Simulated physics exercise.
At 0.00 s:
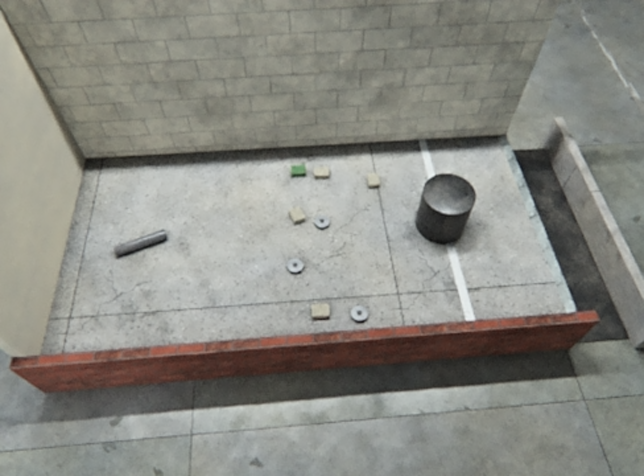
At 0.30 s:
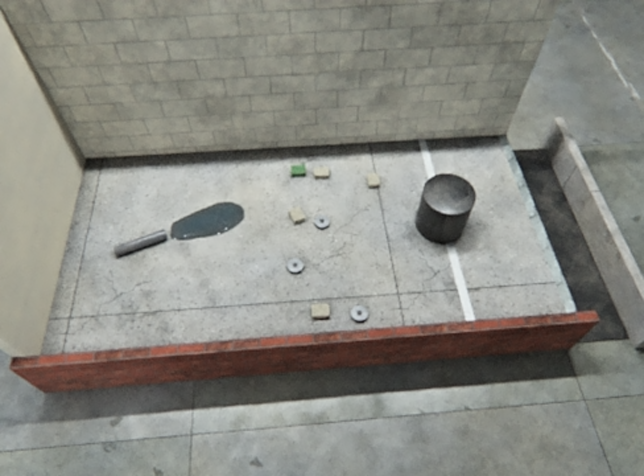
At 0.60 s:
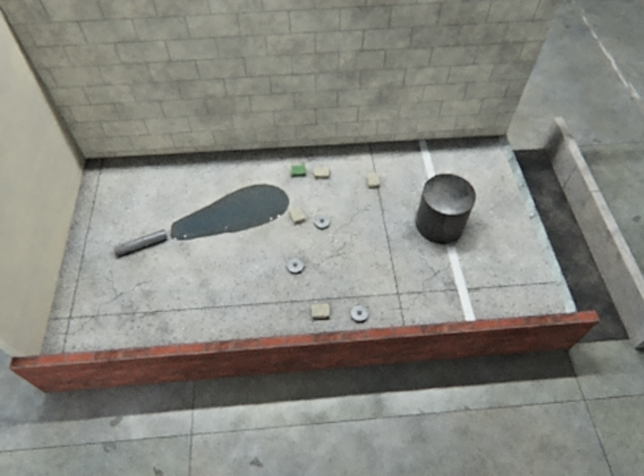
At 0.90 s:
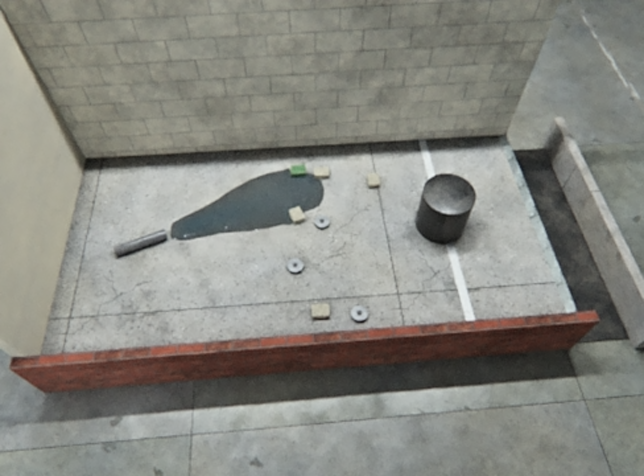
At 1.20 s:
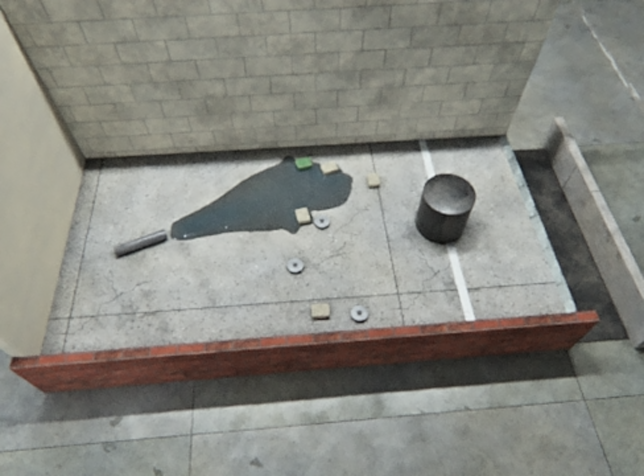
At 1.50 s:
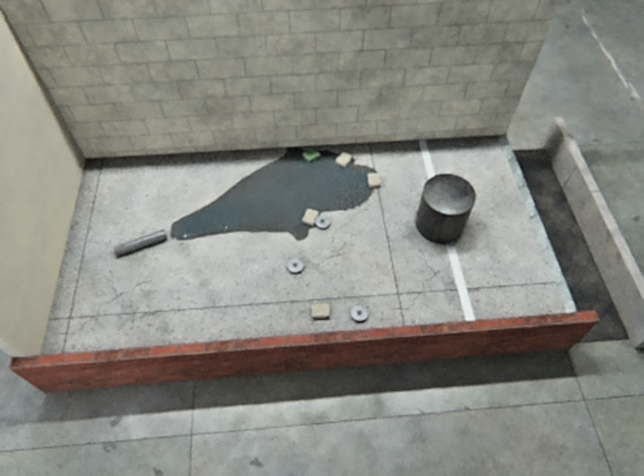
The clip opens on a dry, pale floor with a hose at left, a dark cylinder at right, and small blocks and discs between them. Dark water spreads rightward from the hose and surrounds several blocks, then the green block and two pale ones shift slightly right as the pool widens.
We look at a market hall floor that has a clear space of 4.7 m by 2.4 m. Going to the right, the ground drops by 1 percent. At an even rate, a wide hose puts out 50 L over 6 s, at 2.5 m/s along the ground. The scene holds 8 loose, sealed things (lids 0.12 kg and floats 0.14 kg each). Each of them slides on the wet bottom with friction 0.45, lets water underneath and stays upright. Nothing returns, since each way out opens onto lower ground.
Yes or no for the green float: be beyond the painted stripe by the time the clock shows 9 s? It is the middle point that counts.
Note: Green float goes beyond it.
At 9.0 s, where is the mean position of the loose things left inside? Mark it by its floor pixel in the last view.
The centre sits near (325, 267).
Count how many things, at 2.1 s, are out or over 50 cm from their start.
Answer: 1.
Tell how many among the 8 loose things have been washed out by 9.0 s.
Count: 3.
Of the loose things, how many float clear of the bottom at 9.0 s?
Total: 0.
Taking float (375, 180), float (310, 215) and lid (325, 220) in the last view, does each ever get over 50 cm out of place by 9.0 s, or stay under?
Well, the first one's too far, the next one's not that far and the last one's not that far.
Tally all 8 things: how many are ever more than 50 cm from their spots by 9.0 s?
3 in all.
After 2.1 s the green float is near (324, 146), 0.4 m from its start, afloat; 0 of 8 are over the mark; 1 afloat.
After 4.0 s the green float is near (414, 146), 1.3 m from its start, afloat; 2 of 8 are over the mark; 2 afloat.
After 6.3 s the green float has gone out; 3 of 8 are over the mark; 0 afloat.
After 9.0 s the green float has gone out; 3 of 8 are over the mark; 0 afloat.
